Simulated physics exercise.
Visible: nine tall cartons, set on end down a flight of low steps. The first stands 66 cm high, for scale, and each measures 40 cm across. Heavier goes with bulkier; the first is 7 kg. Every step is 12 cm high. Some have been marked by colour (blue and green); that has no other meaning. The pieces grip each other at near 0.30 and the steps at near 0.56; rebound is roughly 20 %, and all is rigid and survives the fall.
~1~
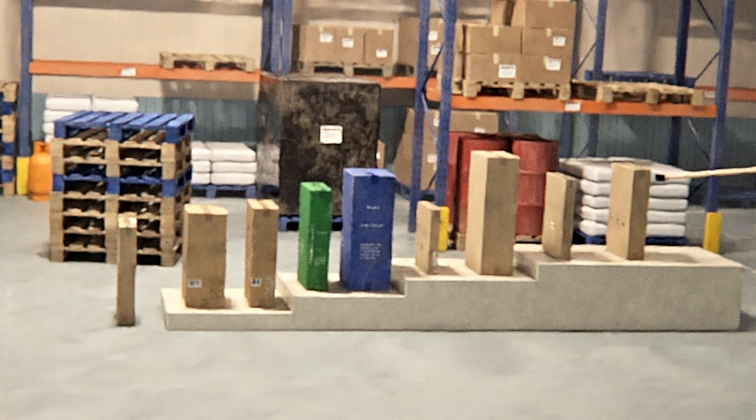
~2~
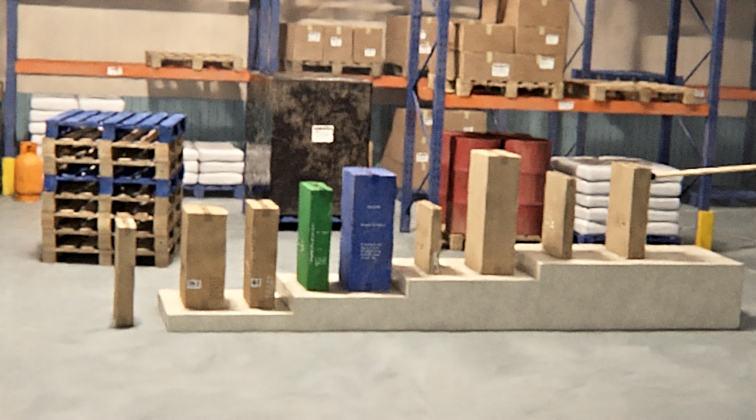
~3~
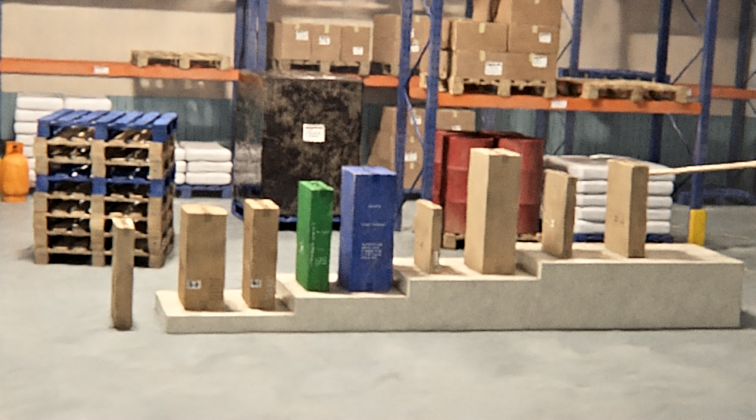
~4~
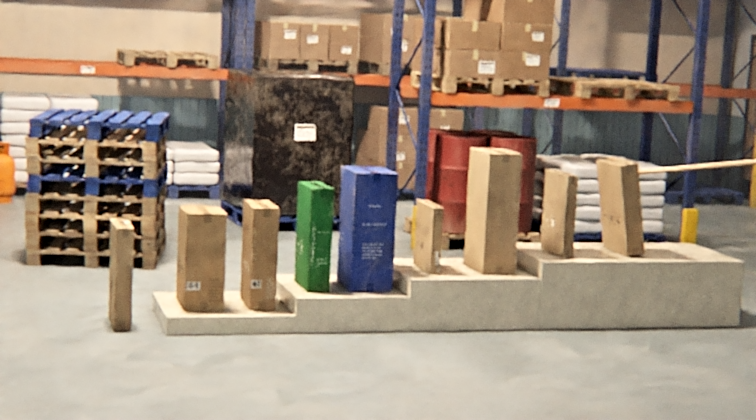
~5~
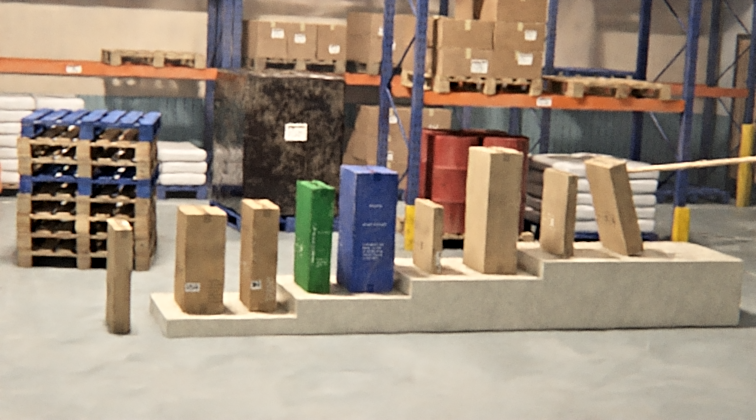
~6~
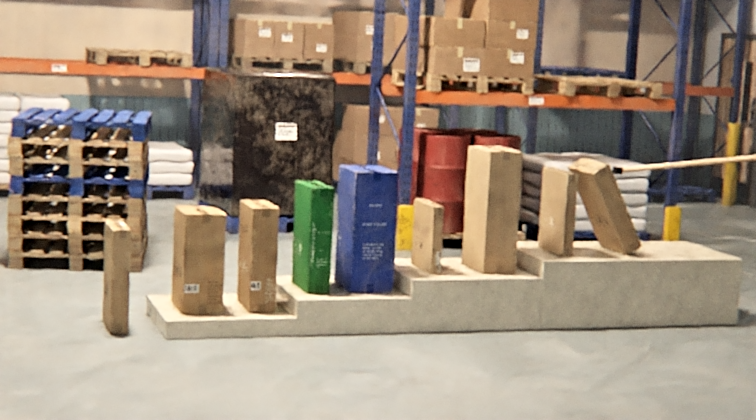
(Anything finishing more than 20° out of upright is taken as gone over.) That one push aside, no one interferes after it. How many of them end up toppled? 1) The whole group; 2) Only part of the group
The whole group.
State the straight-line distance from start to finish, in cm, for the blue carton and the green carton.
Net displacement (cm, approx.): Blue = 40; green = 40.
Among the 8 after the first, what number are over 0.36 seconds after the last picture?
At that moment 1.
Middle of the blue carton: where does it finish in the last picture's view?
Around (313, 244).
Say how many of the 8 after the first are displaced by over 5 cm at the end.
I count 8 of them.
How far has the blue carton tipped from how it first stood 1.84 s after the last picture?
Something like 50°, more or less.
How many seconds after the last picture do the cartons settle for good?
Around 2.5 s.
Then, 0.36 s on from the sixth picture, 1 of the 8 other cartons over.
Then, 1.18 s on from the sixth picture, 3 of the 8 other cartons over; blue carton tipped 10°.
Then, 1.84 s on from the sixth picture, 7 of the 8 other cartons over; blue carton tipped 51°; green carton tipped 49°.
Then, 2.24 s on from the sixth picture, 8 of the 8 other cartons over; green carton tipped 68°; blue carton tipped 67°.
Finally, 8 of the 8 other cartons over; green carton tipped 70°; blue carton tipped 67°. Not one is left standing. Seen by the last camera, middles, green carton near (256, 260), blue carton near (313, 244).
